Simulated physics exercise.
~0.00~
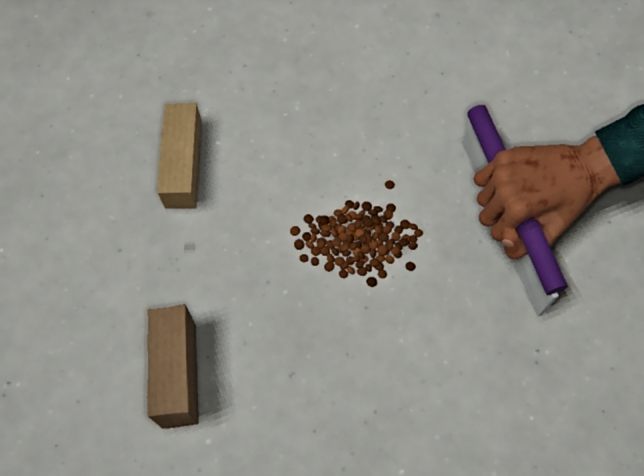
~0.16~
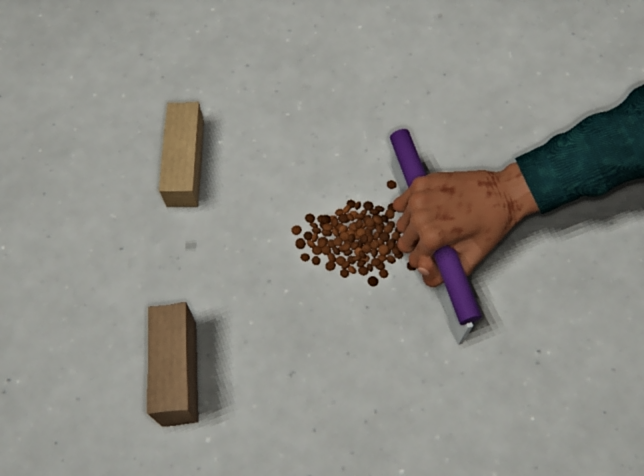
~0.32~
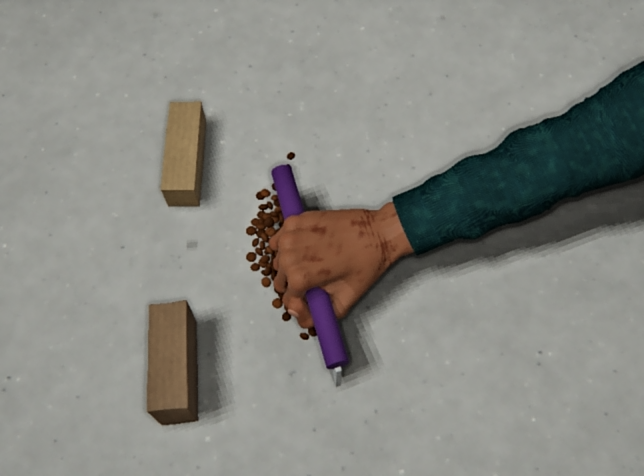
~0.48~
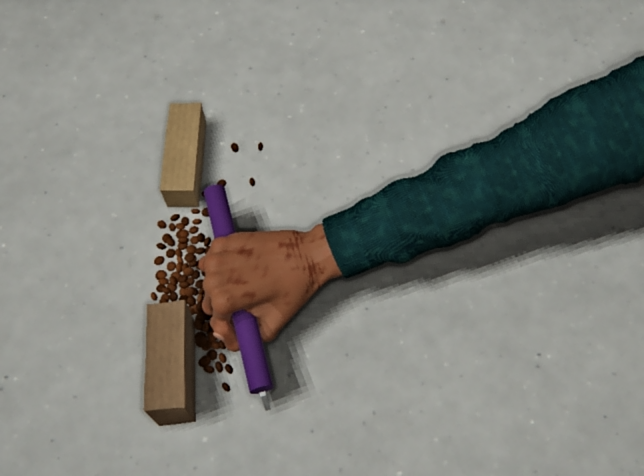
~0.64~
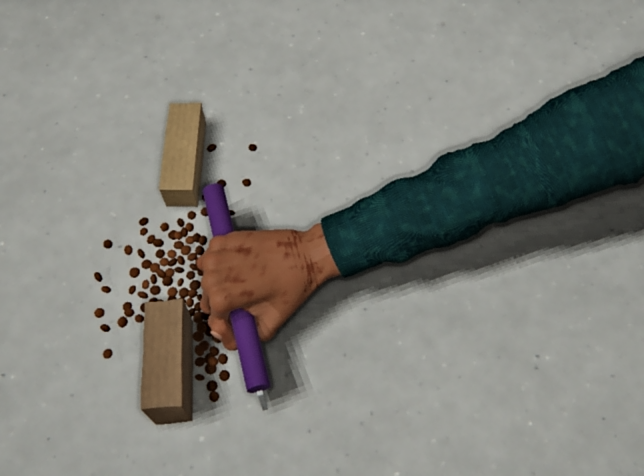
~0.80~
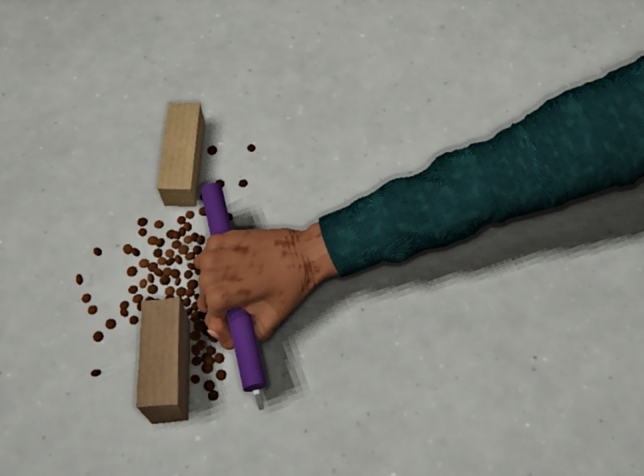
On a grey surface, a hand scrapes brown pellets left, partly through a gap between two blocks.
